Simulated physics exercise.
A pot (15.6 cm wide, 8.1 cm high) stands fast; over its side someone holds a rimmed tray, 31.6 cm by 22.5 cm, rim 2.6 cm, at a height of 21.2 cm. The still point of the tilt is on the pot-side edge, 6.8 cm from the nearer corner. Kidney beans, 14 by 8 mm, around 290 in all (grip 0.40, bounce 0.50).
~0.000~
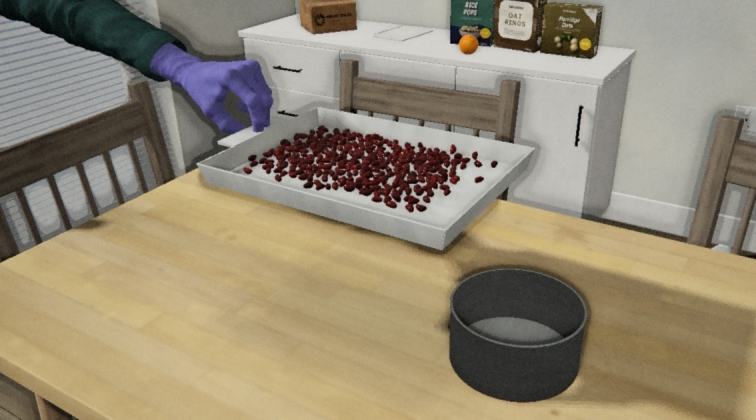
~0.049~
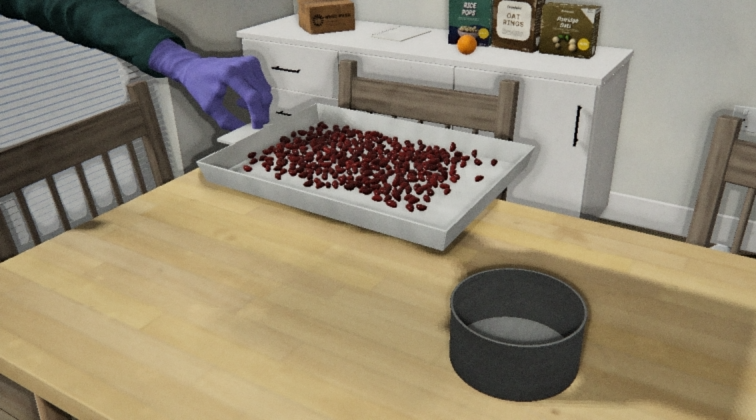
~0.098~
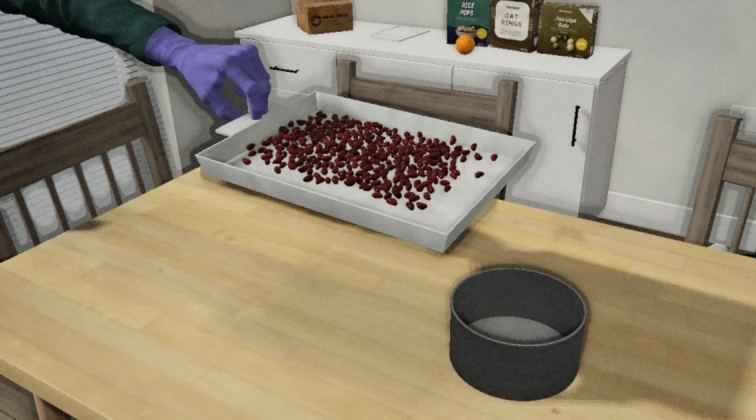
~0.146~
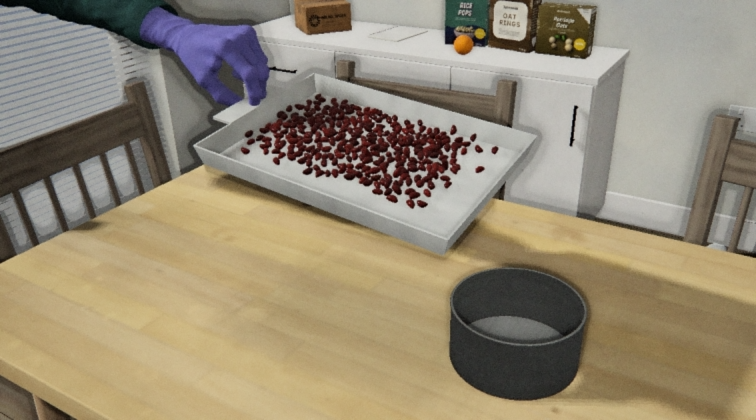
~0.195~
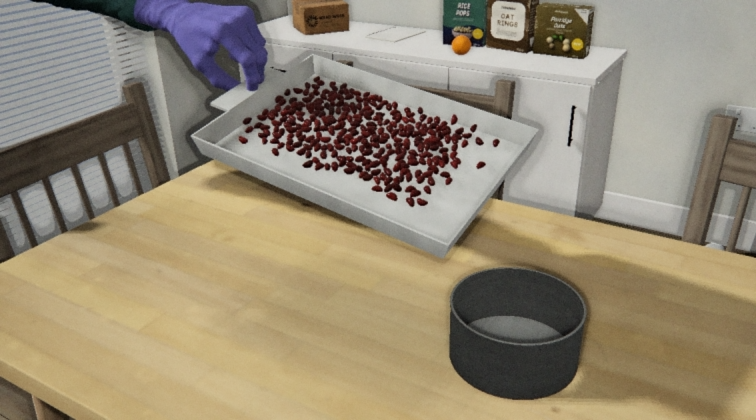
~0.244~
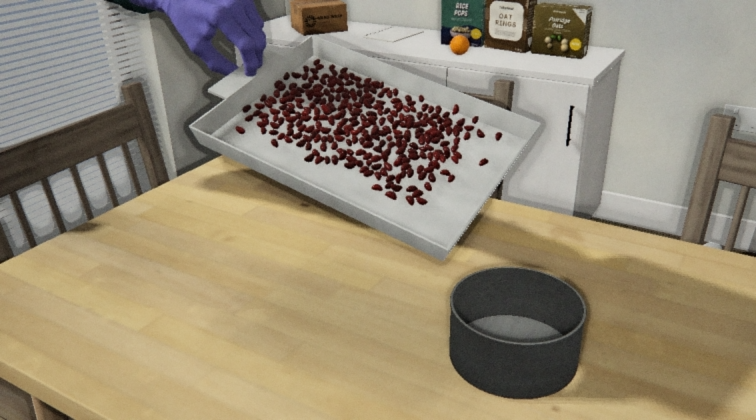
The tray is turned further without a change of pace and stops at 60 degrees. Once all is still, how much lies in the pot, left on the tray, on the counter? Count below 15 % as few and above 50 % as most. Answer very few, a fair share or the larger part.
In the pot: Very few; left on the tray: A fair share; on the counter: The larger part.
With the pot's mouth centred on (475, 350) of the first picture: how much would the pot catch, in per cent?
About 50 per cent.
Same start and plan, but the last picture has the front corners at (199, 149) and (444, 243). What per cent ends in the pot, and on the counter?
Pot 0, counter 50.
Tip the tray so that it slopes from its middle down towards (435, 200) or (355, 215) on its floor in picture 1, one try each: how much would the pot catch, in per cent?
About 15 and 0 per cent.
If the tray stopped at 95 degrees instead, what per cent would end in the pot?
Then about 0 per cent.
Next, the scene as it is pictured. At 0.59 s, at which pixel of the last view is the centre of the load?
Around (396, 176).
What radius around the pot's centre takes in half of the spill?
Roughly 20 cm.
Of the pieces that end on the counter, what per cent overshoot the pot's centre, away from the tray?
Roughly 80 per cent.
Then, at 0.45 s, tilt 40 degrees; the tray holds 100 %, the pot 0 %.
After 0.59 s, tilt 55 degrees; the tray holds 100 %, the pot 0 %.
After 0.85 s, tilt 60 degrees; the tray holds 50 %, the pot 0 %.
By 2.4 s all is still; pot 0 %, tray 35 %, counter 65 %.
